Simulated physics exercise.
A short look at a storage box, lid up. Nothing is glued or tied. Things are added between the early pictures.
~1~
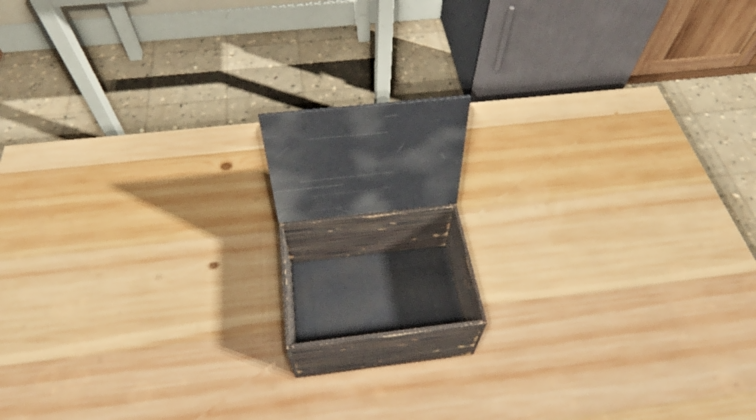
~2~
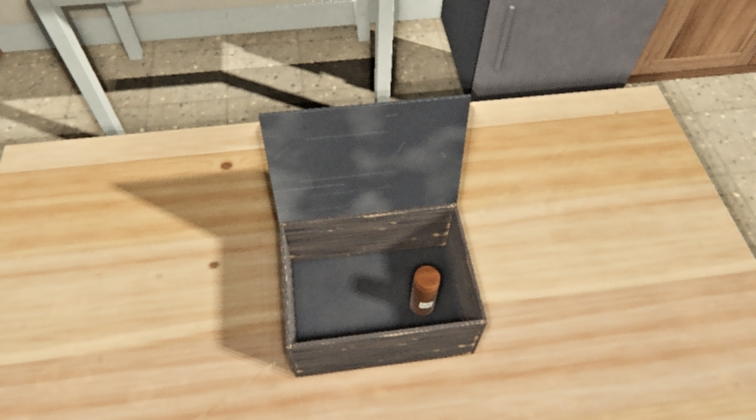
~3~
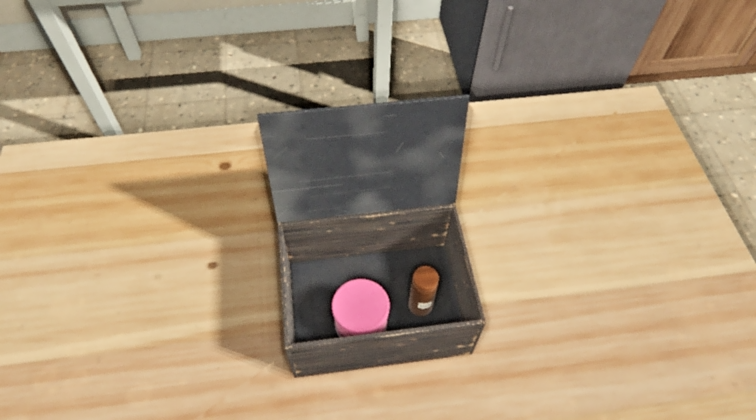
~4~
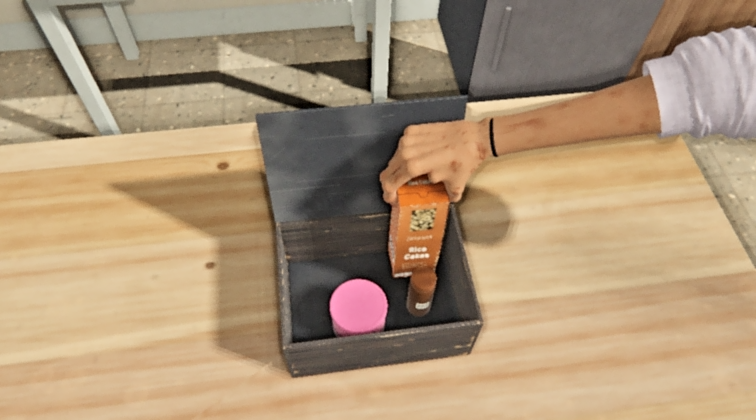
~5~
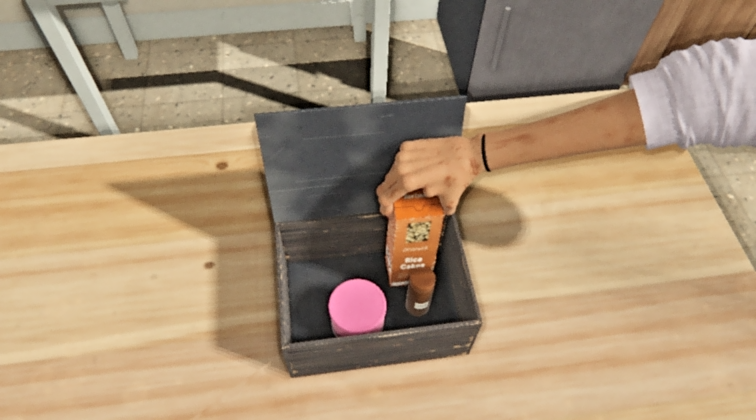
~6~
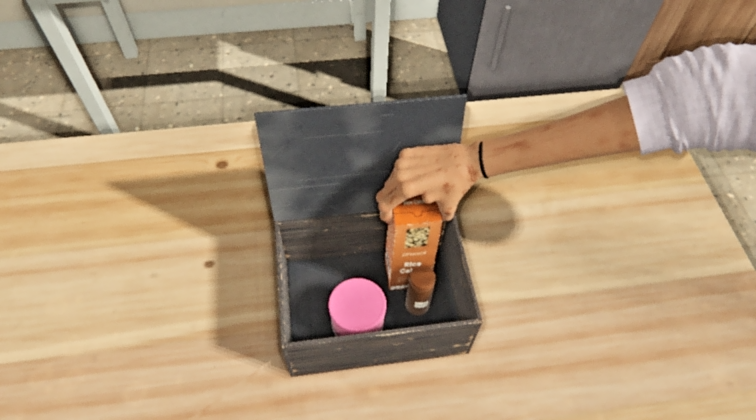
An orange carton is lowered by a hand into an open dark box on a pale wooden table, seen from above at an angle. The box first appears empty, then holds a small brown bottle at right and a pink tub to its left. An arm in a pale sleeve reaches from the right, easing the carton slightly down behind the bottle, while the camera barely shifts.
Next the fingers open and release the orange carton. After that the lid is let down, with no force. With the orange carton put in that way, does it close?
Outcome: The lid is held up.
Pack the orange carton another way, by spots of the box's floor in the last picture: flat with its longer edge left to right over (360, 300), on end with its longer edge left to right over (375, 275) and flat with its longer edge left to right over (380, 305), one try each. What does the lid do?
First try: It shuts flat; second try: It stays ajar; third try: It sits on the rim.
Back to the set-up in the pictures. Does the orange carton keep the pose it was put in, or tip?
The orange carton tips.
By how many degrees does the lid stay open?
About 18°.
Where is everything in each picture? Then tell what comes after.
The last thing is not in view yet, in the first picture.
The last thing is not in view yet, in the second picture.
The last thing is not in view yet; pink tub (361, 314), in the third picture.
On its way; orange carton (416, 228); pink tub (359, 314), in the fourth picture.
On its way; orange carton (412, 239); pink tub (358, 314), in the fifth picture.
In place under the hand; orange carton (411, 244); pink tub (358, 313), in the sixth picture.
Then, 1.80 s after the last picture, lid 66° above the rim; orange carton tipped 4° from how it was near (412, 247).
Then, 2.40 s after the last picture, lid 28° above the rim; orange carton tipped 35° from how it was near (418, 281); brown shaker tipped 35° from how it was.
By the end, lid 18° above the rim; tipped over in the box, brown shaker and orange carton; pink tub in place. Seen from the same camera at the end, orange carton near (419, 284).
